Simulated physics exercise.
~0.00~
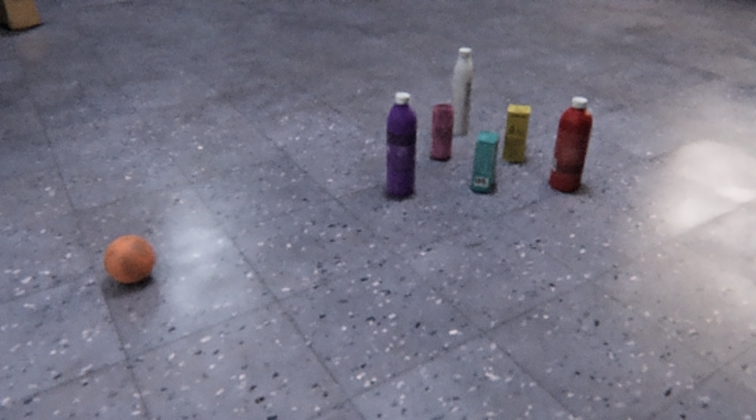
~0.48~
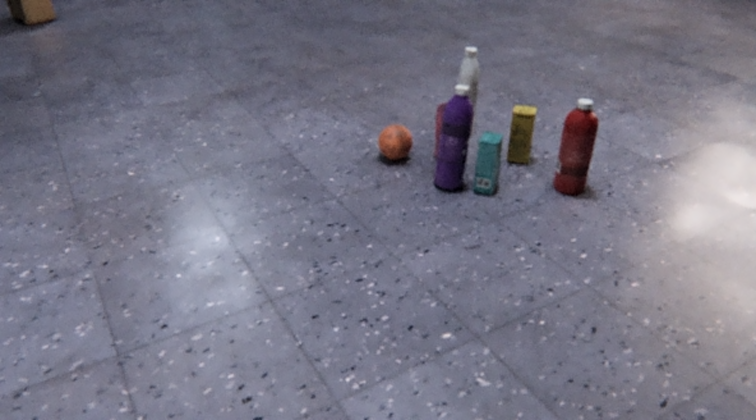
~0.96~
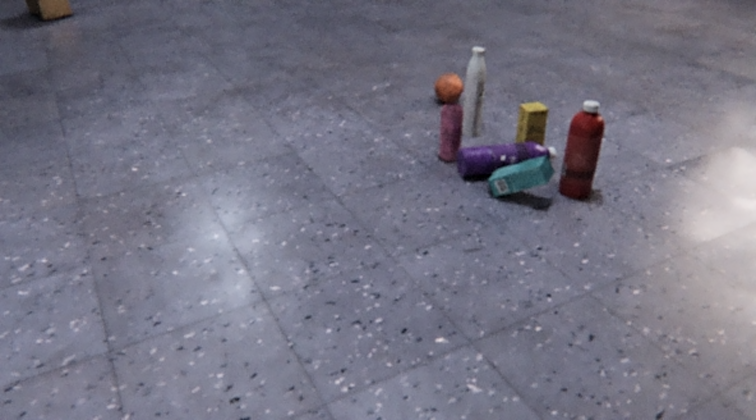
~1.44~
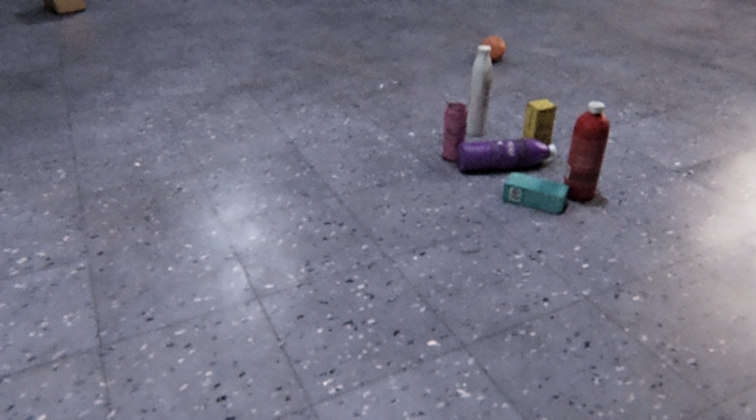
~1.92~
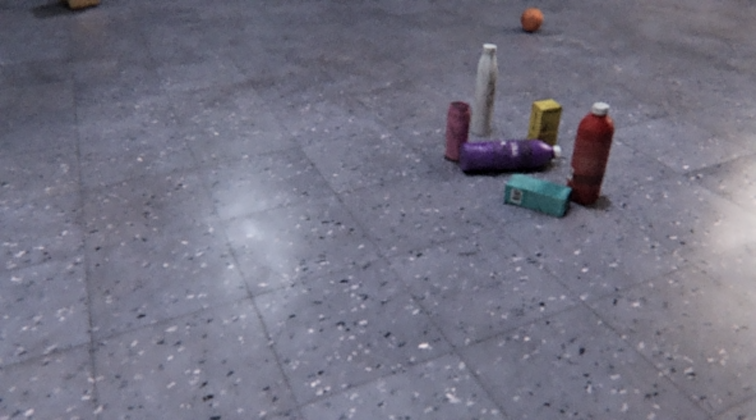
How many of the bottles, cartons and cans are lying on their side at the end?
Two of them are lying on their side, the purple bottle and the turquoise carton.
A red bottle stands at the right of a loose group on a speckled grey tiled floor, seen from above at an angle, with a purple bottle at the left, a turquoise carton between them, and a pink can, yellow carton and white bottle farther back. An orange ball rolls in from the left foreground, heading right and away. As it reaches the group, the purple bottle topples to the right and the turquoise carton goes over too. The ball rolls on behind the others into the distance, leaving the purple bottle and turquoise carton lying down and the rest upright.
